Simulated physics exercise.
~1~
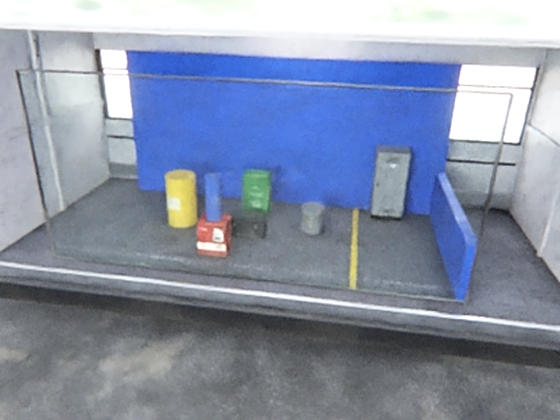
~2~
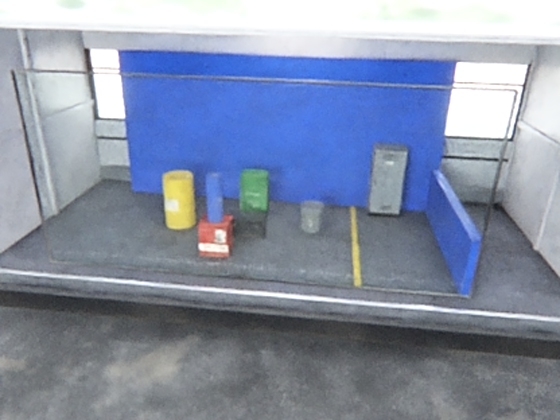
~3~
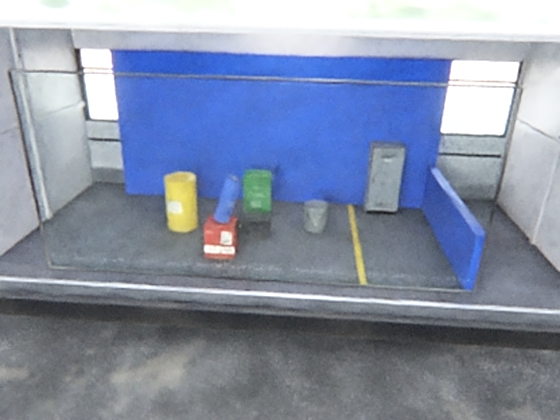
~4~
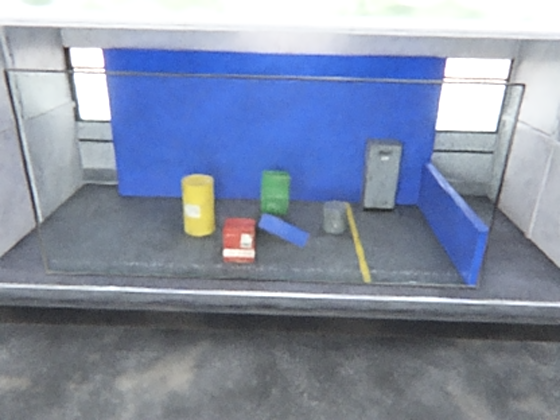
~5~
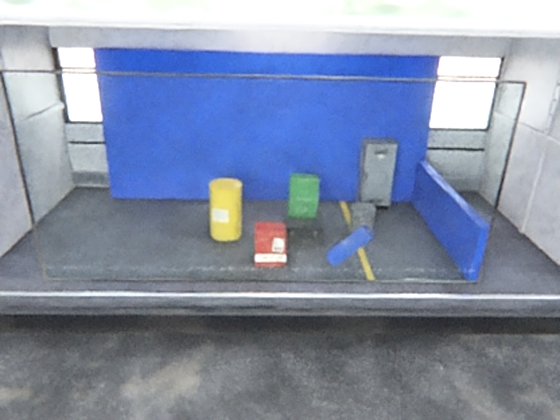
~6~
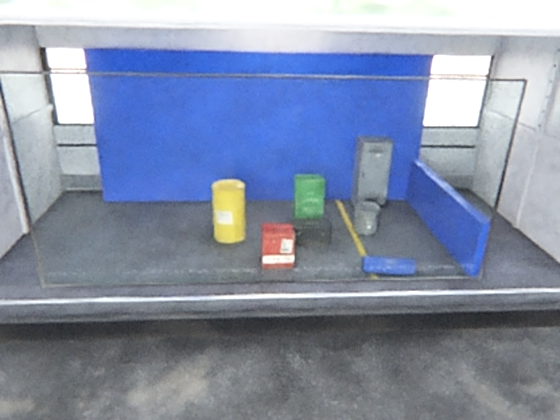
At the start, a blue roll stands upright by a red box on the grey floor of a bay, with a yellow drum, a green tall box, a low black box and a grey bucket nearby, all left of a yellow line. The roll leans to the right, then topples onto its side. As it tumbles on toward the line, the other loose things slide right, the drum and green box staying upright. The roll and the bucket cross the line. At the end, the roll lies on its side near the low blue wall, while the drum and the red, green and black boxes remain short of the line.
